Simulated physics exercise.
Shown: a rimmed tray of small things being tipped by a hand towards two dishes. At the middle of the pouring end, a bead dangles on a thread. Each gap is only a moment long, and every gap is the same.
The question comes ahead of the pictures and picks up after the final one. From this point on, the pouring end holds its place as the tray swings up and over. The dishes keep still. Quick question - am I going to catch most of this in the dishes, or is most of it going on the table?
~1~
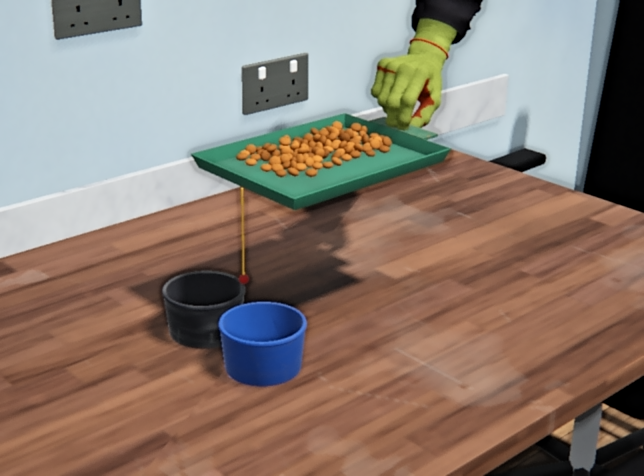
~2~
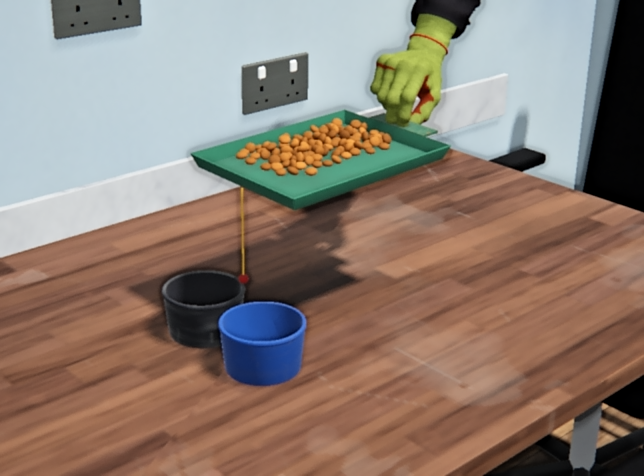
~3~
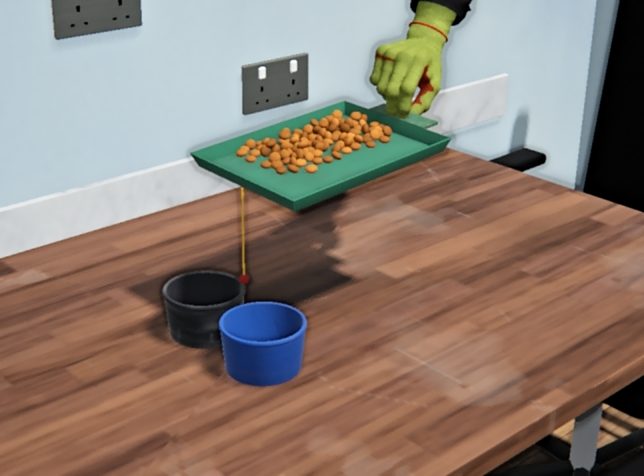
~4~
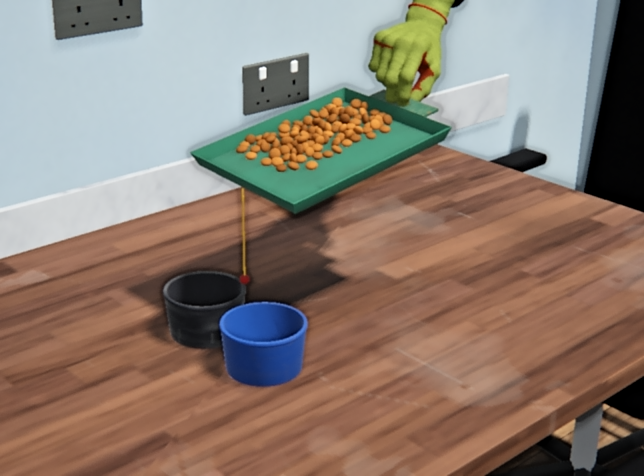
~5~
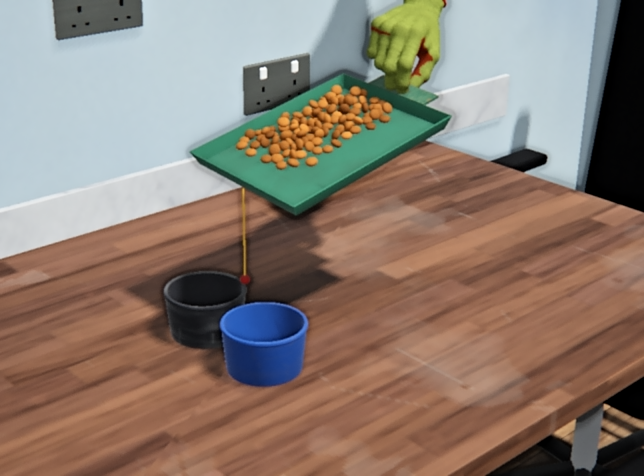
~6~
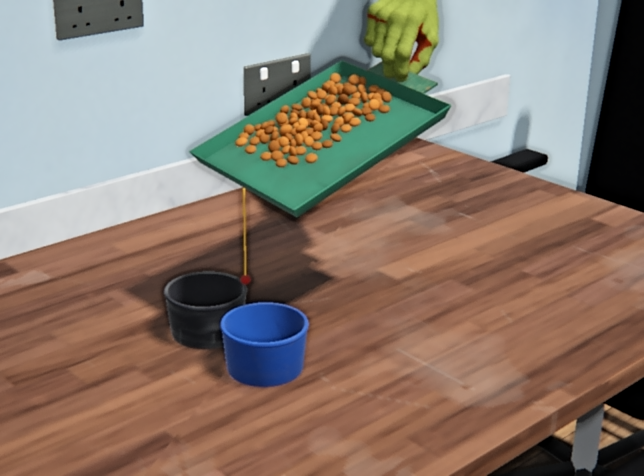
The dishes gather above half.
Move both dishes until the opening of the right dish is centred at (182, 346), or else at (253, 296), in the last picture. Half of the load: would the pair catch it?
The first time it's lower than half, the second time lower than half.
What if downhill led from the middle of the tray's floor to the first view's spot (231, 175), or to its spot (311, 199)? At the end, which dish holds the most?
Note: Place 1, the dish at the left; place 2, the dish at the right.
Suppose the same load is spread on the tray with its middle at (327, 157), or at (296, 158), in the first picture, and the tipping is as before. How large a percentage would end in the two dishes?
The first start gives 70 percent and the second 80 percent.
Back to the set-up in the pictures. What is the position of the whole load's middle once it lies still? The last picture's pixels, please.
Around (256, 363).
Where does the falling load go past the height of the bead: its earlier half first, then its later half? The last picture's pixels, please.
The opening part goes through (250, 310); what follows goes through (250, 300).
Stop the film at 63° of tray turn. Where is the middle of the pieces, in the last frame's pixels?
(261, 205).
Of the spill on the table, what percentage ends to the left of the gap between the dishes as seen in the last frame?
80 per cent, about.
Soon after the last picture, tray tipped steeply; about two thirds on the tray; a stray few in the right dish; a stray few outside both; about a third in the air.
A little later, tray tipped past a quarter turn; about half in the right dish; a small part in the left dish; about a quarter outside both; a stray few in the air.
Later still, tray tipped past a quarter turn; about half in the right dish; a small part in the left dish; about a third outside both.
At rest, tray tipped past a quarter turn; about half in the right dish; a small part in the left dish; about a third outside both.
